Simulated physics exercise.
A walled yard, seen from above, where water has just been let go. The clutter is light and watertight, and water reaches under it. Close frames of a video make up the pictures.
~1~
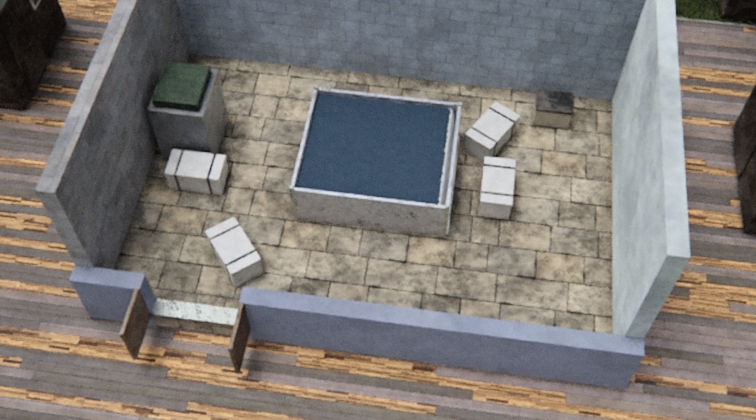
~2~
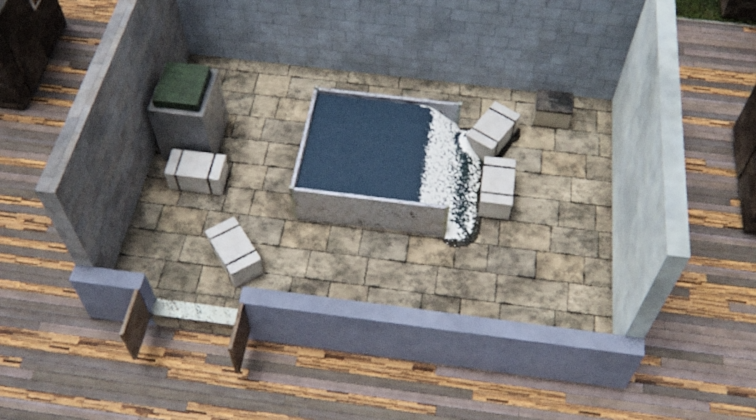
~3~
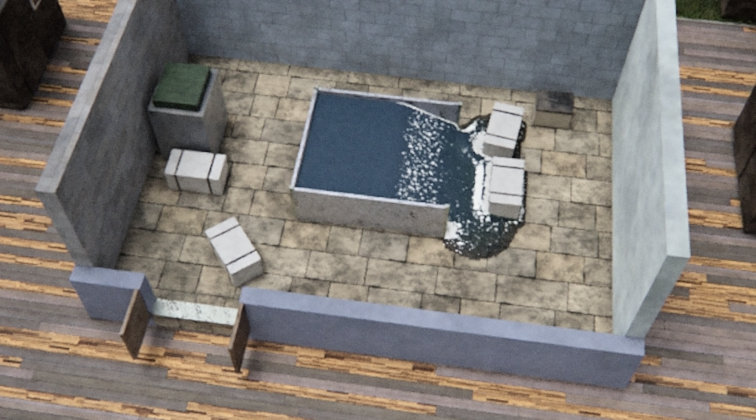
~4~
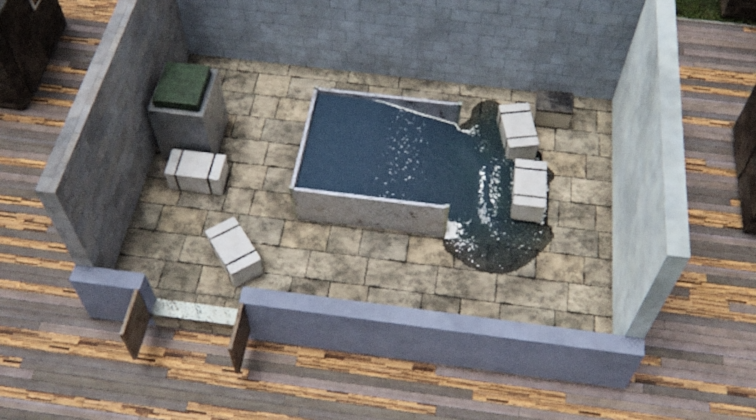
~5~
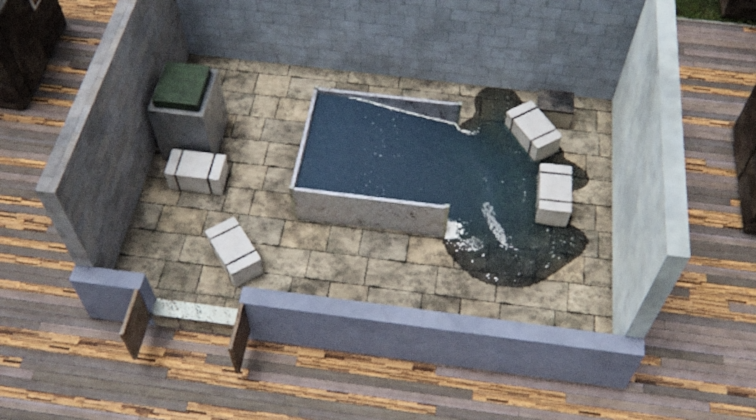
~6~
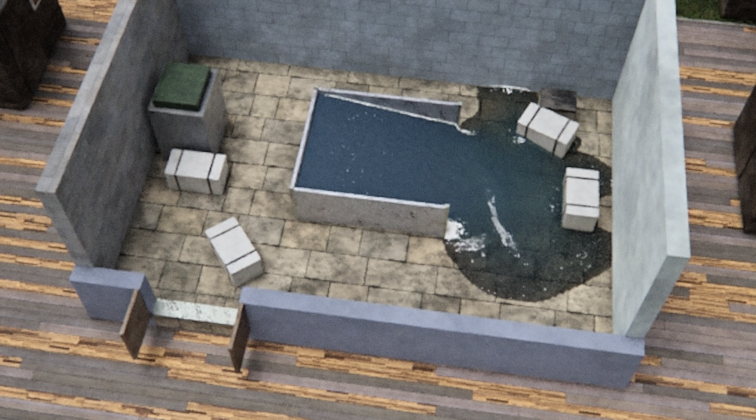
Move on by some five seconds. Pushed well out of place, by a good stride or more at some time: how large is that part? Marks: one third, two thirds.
It hits two thirds.
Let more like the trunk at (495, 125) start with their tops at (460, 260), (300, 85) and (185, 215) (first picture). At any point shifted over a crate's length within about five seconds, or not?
Here's how it goes: Sent far off, sent far off, and lastly never gets far.
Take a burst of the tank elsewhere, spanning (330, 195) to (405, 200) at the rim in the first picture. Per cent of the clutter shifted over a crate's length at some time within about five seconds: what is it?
About 60 per cent.
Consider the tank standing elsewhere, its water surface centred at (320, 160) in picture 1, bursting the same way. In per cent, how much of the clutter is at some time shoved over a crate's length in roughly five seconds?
That comes out at some 60 %.
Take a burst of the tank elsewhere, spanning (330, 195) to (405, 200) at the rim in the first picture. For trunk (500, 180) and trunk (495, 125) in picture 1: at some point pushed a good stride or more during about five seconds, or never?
Lab note, in listed order: Didn't get there; didn't get there.
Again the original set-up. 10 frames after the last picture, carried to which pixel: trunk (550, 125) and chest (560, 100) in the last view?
They end up at about pixels (591, 102) and (577, 81).
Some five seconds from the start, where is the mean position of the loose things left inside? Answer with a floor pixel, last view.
The mean position lies close to (328, 182).
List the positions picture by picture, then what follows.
In the first picture, a trunk at (498, 180) rests on the ground; a trunk at (493, 125) rests on the ground; 0 of 5 have shifted.
In the second picture, a trunk at (498, 180), on the bottom; a trunk at (494, 125) rests on the ground; 0 of 5 have shifted.
In the third picture, a trunk at (507, 180) rests on the ground, close to its start; a trunk at (504, 125), on the bottom, close to its start; 2 of 5 have shifted.
In the fourth picture, a trunk at (530, 183), on the bottom, a stride from its start; a trunk at (519, 124) rests on the ground, a stride from its start; 2 of 5 have shifted.
In the fifth picture, a trunk at (556, 187) rests on the ground, a stride from its start; a trunk at (534, 124) rests on the ground, a stride from its start; 2 of 5 have shifted.
In the sixth picture, a trunk at (583, 192), on the bottom, a stride from its start; a trunk at (549, 123) rests on the ground, a stride from its start; 3 of 5 have shifted.
A moment on, 2 of 5 are well off their spots; 1 afloat.
Next, 2 of 5 are well off their spots; 3 afloat.
Later, 3 of 5 are well off their spots; 3 afloat.
In the end, 4 of 5 are well off their spots, and 4 have been at some point; 3 afloat.
